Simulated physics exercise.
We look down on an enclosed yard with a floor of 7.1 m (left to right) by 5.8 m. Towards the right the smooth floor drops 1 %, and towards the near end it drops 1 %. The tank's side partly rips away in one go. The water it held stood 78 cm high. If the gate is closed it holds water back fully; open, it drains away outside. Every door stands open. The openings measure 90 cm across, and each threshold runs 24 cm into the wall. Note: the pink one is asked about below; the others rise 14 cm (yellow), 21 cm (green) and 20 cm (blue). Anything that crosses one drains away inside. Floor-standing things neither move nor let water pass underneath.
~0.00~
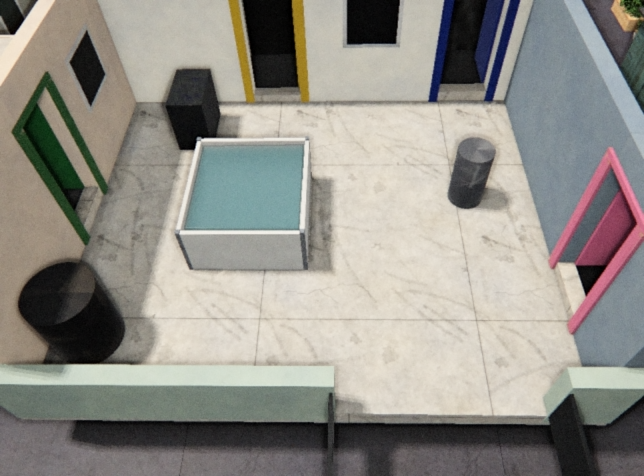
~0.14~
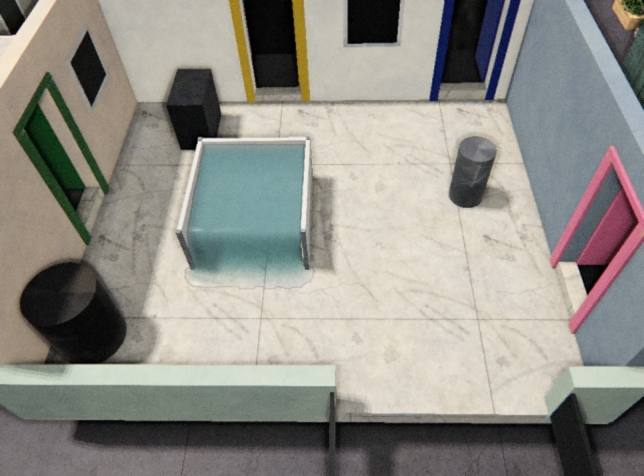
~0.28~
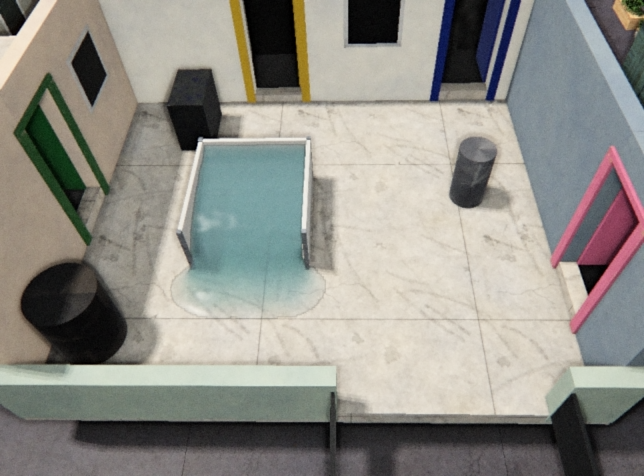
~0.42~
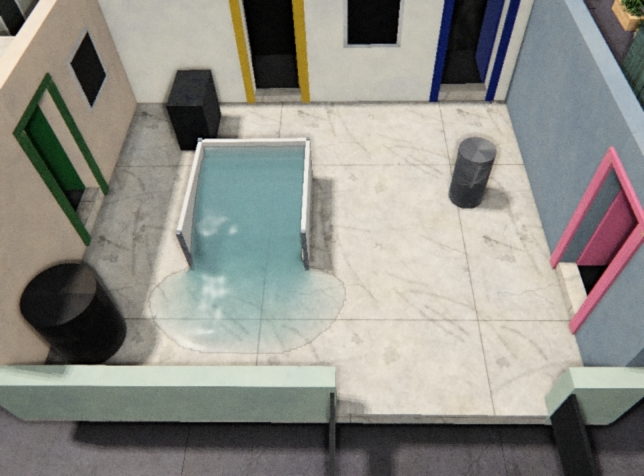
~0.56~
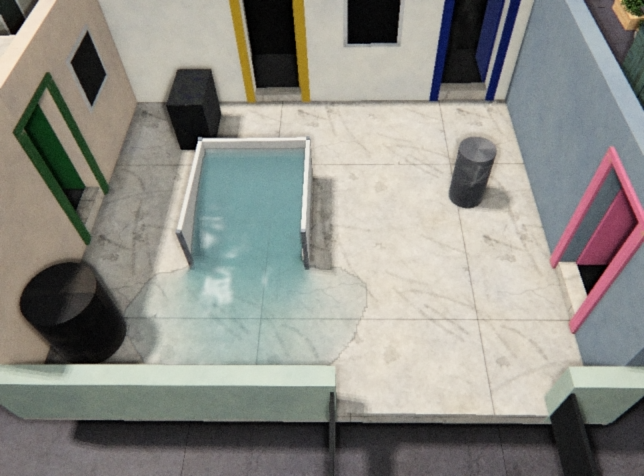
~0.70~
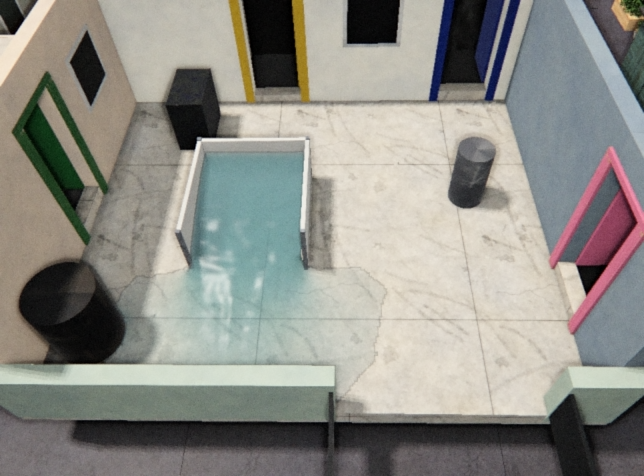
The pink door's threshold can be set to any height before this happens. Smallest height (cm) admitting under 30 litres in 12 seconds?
Roughly 9.5 cm.
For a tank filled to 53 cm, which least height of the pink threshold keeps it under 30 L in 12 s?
Minimum height: Approx. 6.0 cm.
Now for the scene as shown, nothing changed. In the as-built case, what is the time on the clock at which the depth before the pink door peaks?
About 3.2 seconds.
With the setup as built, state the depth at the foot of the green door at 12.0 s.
Lab note: Depth approx. 3.0 cm.
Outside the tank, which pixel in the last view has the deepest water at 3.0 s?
About (48, 390).
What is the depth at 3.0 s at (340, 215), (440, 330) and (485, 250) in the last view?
Approx. 0 / 5 / 0 cm.
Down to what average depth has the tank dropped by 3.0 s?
Some 12 cm.
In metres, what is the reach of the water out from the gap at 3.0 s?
Near 4.8 m, more or less.
After 1.4 s water covers 20 % of the floor, deepest (50 cm) near (229, 392); it has not reached the pink door.
After 3.0 s water covers 45 % of the floor, deepest (42 cm) near (48, 390); 12 cm at the pink door, 0 litres in over its 18 cm threshold.
After 12.0 s water covers 95 % of the floor, deepest (10 cm) near (131, 391); 5 cm at the pink door, 0 litres in over its 18 cm threshold.
At the pink door as built, the water arrived by 2.8 s and peaked near 16 cm at 3.2 s.
With a threshold of 8.5 cm, 43 litres would have come in within the 12 s; with 11 cm, 14 litres. So under 30 litres takes about 9.5 cm.
